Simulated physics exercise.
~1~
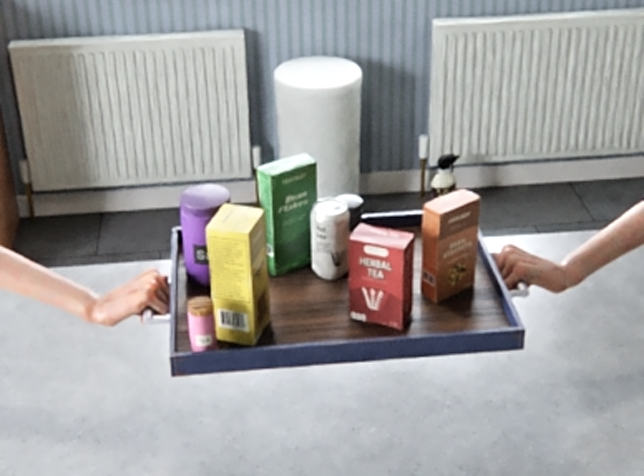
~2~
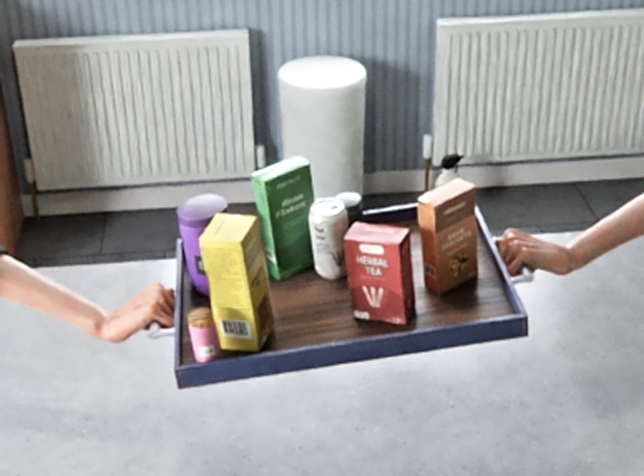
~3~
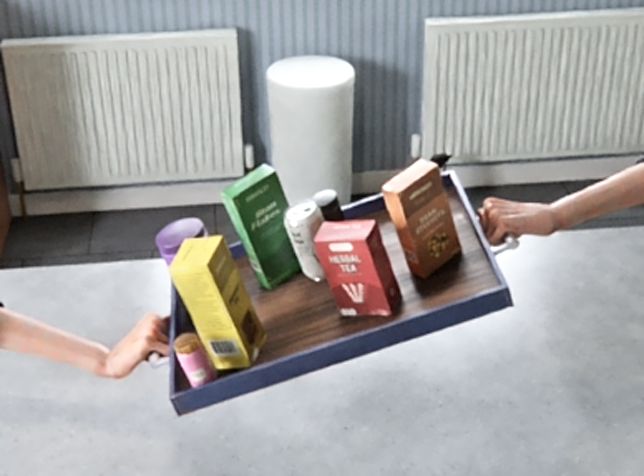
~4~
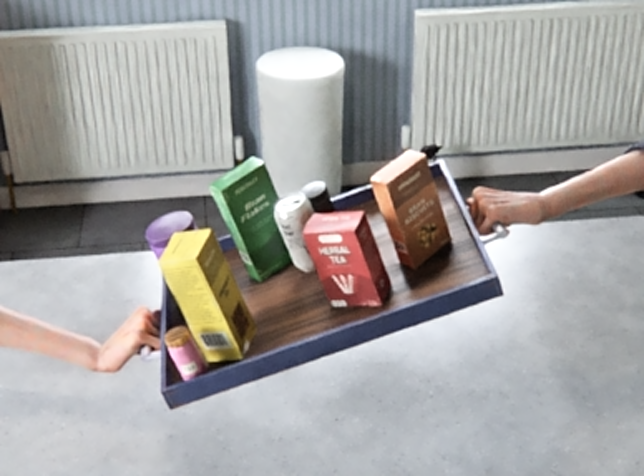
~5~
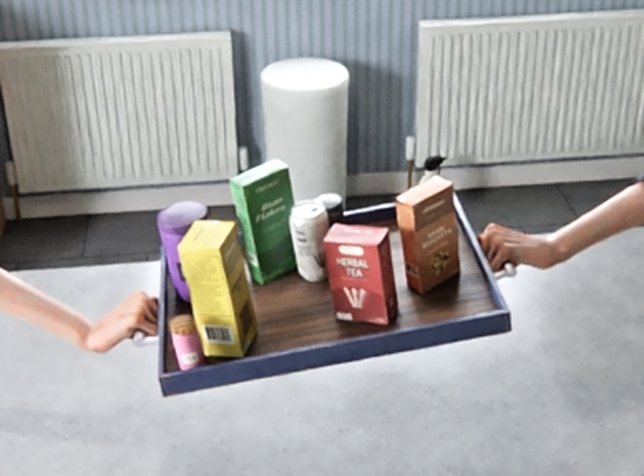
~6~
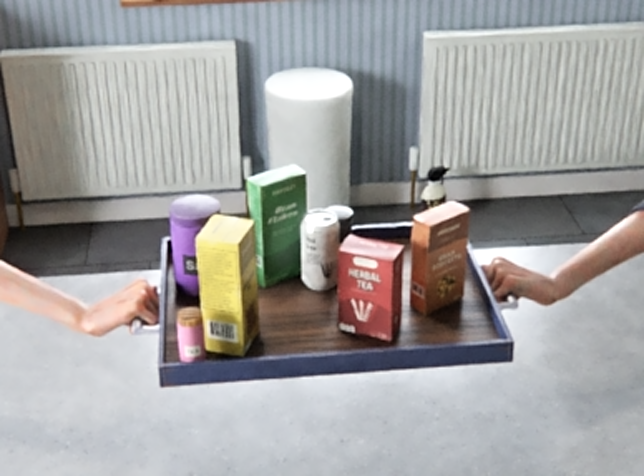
A loaded tray held by two hands tips down to the left, then levels with everything aboard.
